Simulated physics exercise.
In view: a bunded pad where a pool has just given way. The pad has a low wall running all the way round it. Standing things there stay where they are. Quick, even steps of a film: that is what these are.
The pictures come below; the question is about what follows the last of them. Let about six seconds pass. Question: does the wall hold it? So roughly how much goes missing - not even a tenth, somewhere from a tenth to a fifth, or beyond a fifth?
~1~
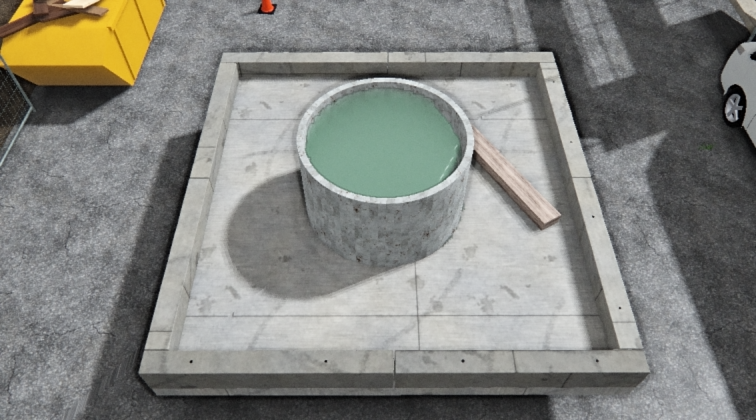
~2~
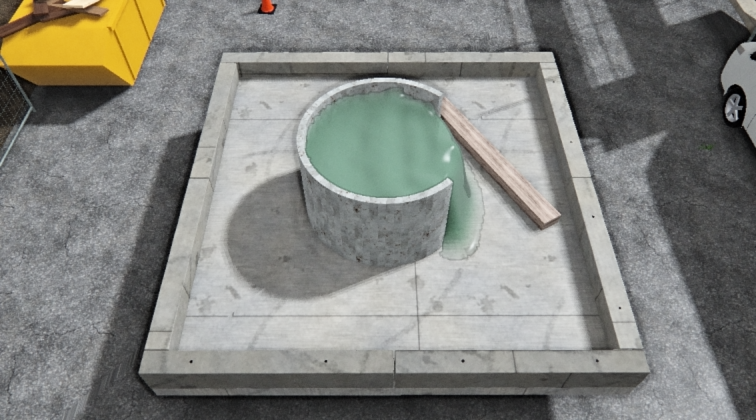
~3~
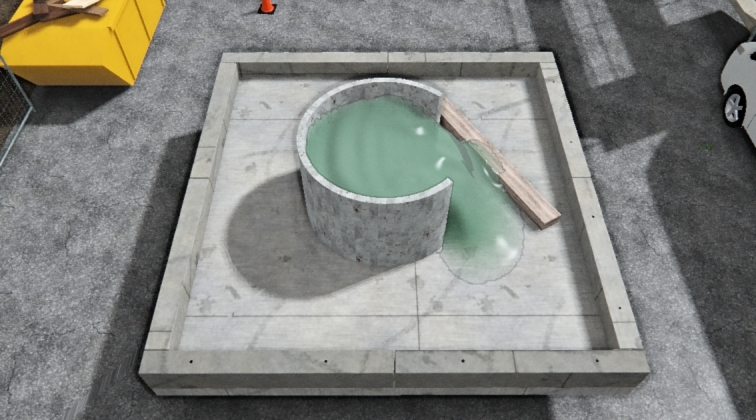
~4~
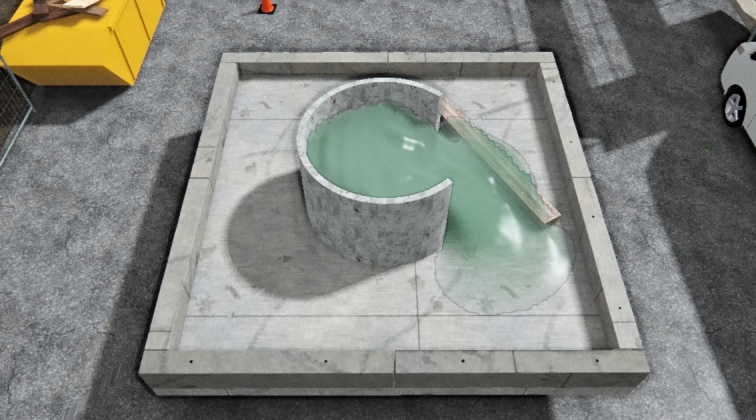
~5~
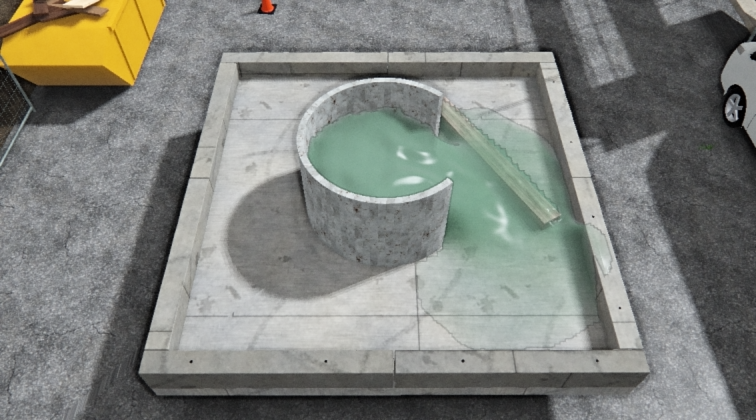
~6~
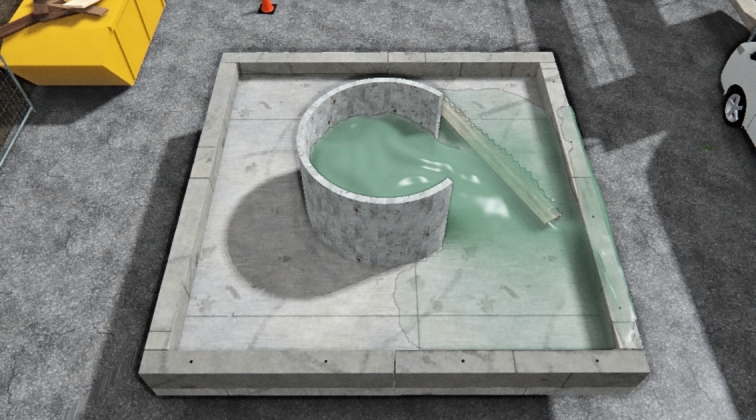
In that time, a big chunk gets out, upward of a fifth.
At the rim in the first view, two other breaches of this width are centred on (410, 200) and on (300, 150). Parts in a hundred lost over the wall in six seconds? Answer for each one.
I'd put it at close to 26 per cent for the first and close to 26 per cent for the second.
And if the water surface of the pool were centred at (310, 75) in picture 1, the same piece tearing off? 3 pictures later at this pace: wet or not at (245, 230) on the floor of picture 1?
That point: Untouched.
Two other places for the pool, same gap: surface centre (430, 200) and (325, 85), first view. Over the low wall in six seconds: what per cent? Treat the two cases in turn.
Taking them in turn, it comes to about 32 per cent and then about 14 per cent.
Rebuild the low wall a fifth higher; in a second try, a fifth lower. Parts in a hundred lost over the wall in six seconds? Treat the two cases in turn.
About 14 and 30 per cent.
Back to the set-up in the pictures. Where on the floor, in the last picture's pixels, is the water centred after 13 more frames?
That puts it at around (458, 195).
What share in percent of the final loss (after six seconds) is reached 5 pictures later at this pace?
About 45 per cent.
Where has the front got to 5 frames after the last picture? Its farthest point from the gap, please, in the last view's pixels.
My best guess is about (277, 80).
A moment on, water covers 45 % of the floor; the low wall has let 5 % over.
Next, water covers 50 % of the floor; the low wall has let 10 % over.
Then, water covers 65 % of the floor; the low wall has let 20 % over.
Later, water covers 80 % of the floor; the low wall has let 22 % over.
In the end, water covers 80 % of the floor; the low wall has let 22 % over.
